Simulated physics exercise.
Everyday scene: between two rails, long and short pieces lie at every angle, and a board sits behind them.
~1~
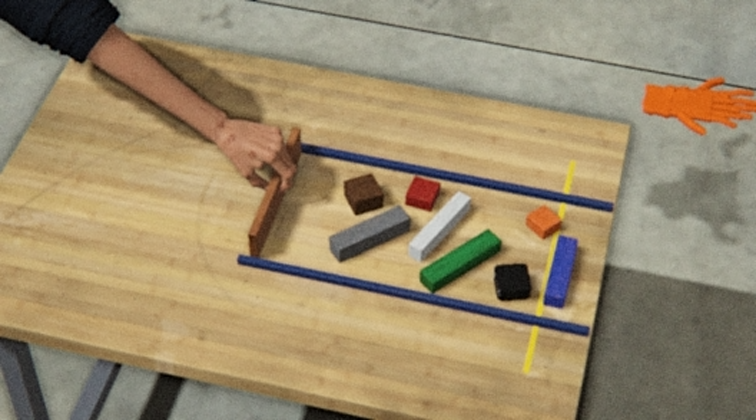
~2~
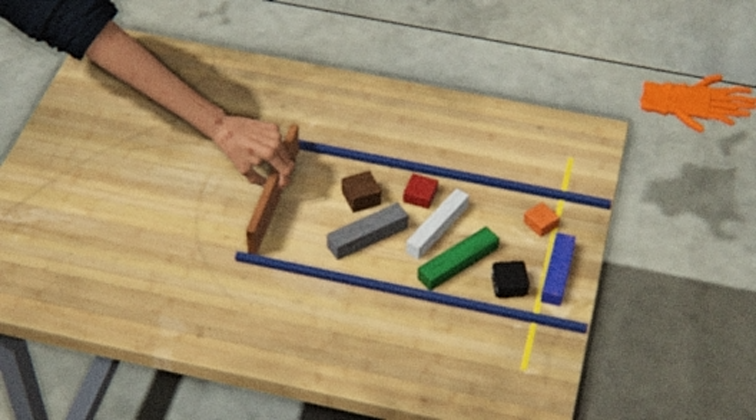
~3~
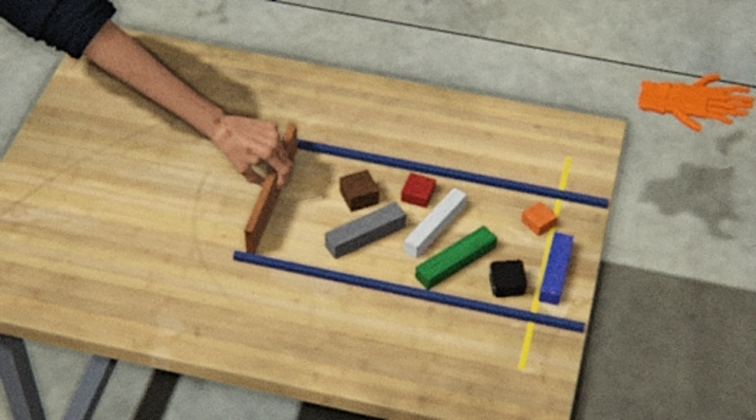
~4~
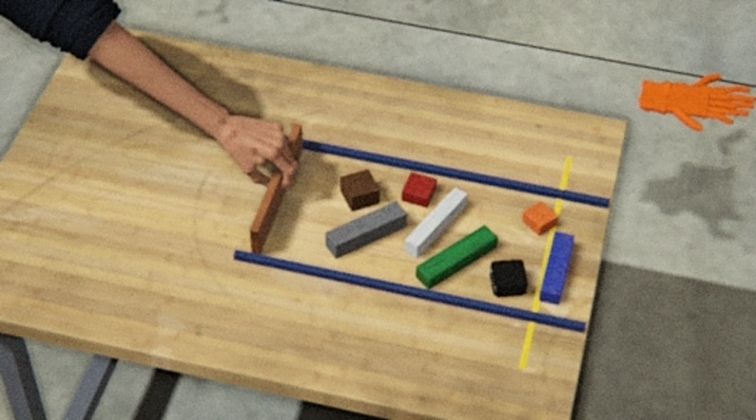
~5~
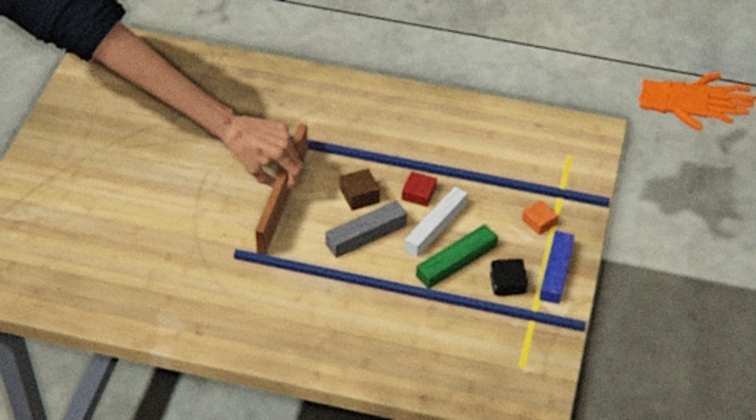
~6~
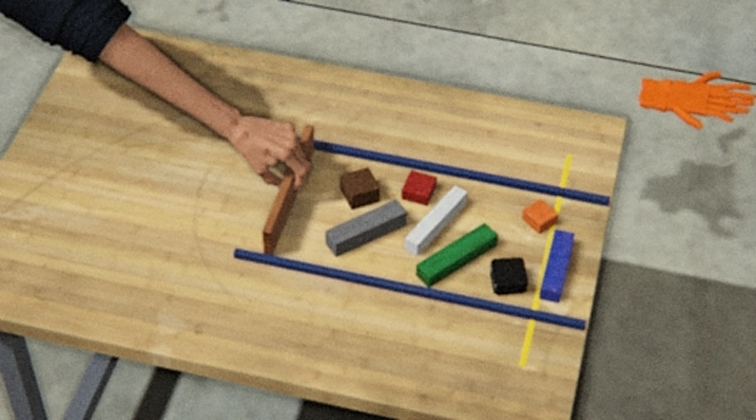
A hand slides an upright brown board slightly right between two blue rails, toward scattered coloured blocks and bars lying still.
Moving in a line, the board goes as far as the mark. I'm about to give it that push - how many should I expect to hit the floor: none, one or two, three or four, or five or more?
Expect three or four.
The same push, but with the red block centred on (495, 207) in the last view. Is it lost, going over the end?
I reckon from there it stays aboard.
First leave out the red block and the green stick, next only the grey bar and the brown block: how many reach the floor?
You'd see 2 fallen, and 2 in the other try.
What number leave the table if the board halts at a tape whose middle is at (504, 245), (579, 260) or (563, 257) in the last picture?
Try 1: 1; try 2: 6; try 3: 5.
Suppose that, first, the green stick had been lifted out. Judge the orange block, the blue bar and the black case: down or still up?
The orange block: Remains. The blue bar: Drops. The black case: Drops.
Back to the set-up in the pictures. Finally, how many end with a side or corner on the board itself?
Count recorded: 3.
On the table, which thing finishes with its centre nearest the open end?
That's the orange block.
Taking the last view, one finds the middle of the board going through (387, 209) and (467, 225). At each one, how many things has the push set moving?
4 at one spot and 8 at the other.
Soon after, none off yet; blue bar at rest near (557, 265); orange block at rest near (540, 217); black case at rest near (509, 278).
After that, none off yet; blue bar at rest near (557, 265); orange block moving near (544, 215); black case displaced a little near (523, 285).
And then, none off yet; blue bar tilting well over near (611, 279); orange block displaced about its own width near (564, 208); black case displaced well along near (580, 305).
In the end, the number that fall off is three or four; gone, white bar, green stick, black case and blue bar.
